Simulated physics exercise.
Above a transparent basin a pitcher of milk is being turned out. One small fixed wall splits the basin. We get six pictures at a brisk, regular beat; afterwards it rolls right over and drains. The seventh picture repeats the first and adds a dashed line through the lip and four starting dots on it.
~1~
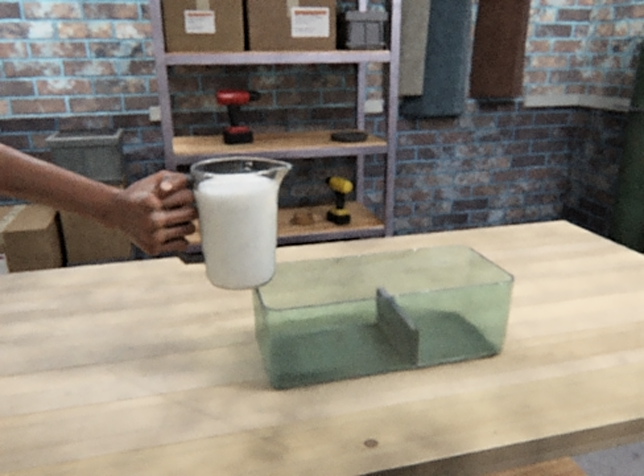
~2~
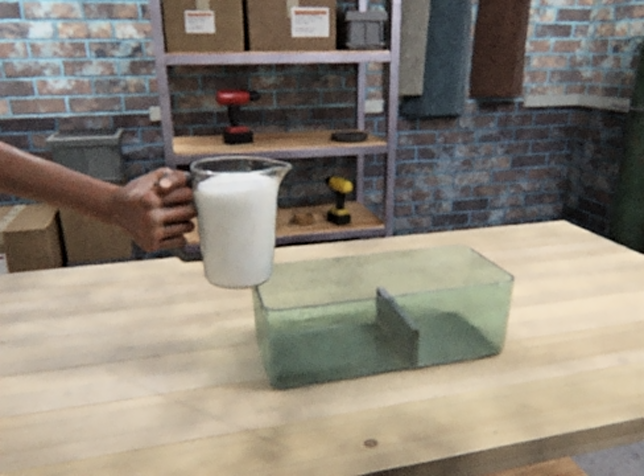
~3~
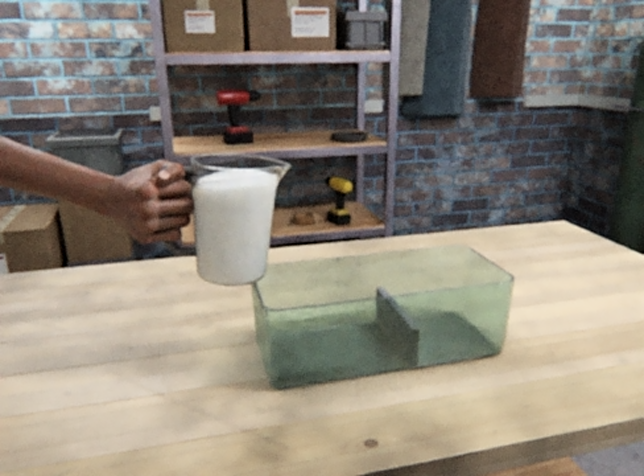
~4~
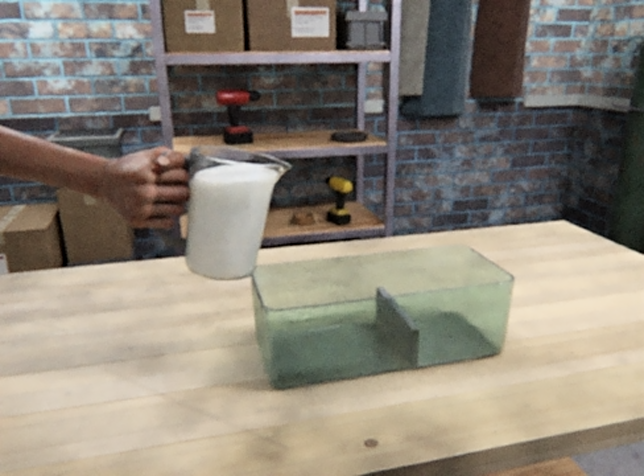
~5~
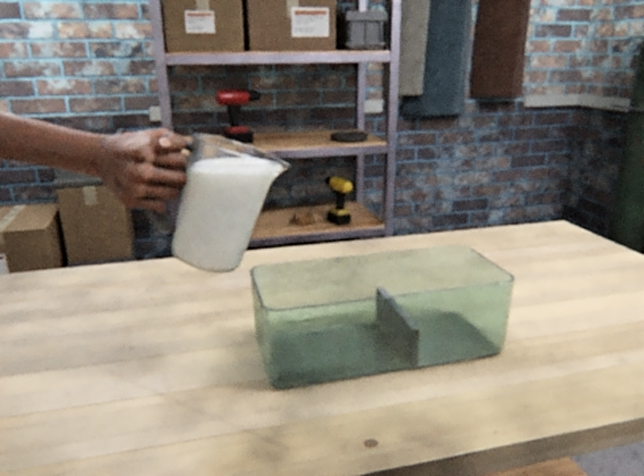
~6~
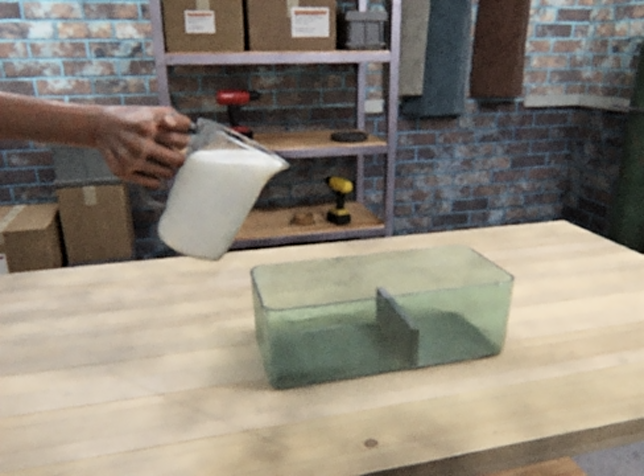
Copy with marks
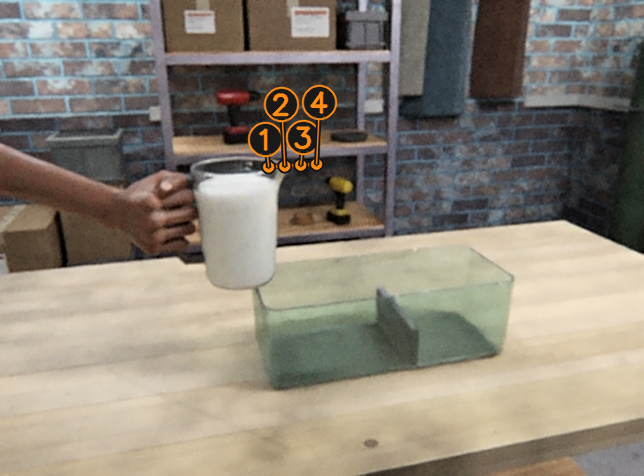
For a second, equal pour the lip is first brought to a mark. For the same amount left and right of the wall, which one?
Place 4 does it best.
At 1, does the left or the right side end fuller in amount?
The left side.
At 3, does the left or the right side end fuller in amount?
The left side.
In orange, 1 at (268, 167); 2 at (284, 166); 3 at (300, 165); 4 at (316, 164).
With 1, about 93 % ends left of the wall and 3 % right of it; 4 % is lost outside.
With 2, about 86 % ends left of the wall and 4 % right of it; 10 % is lost outside.
With 3, about 79 % ends left of the wall and 17 % right of it; 4 % is lost outside.
With 4, about 44 % ends left of the wall and 54 % right of it.
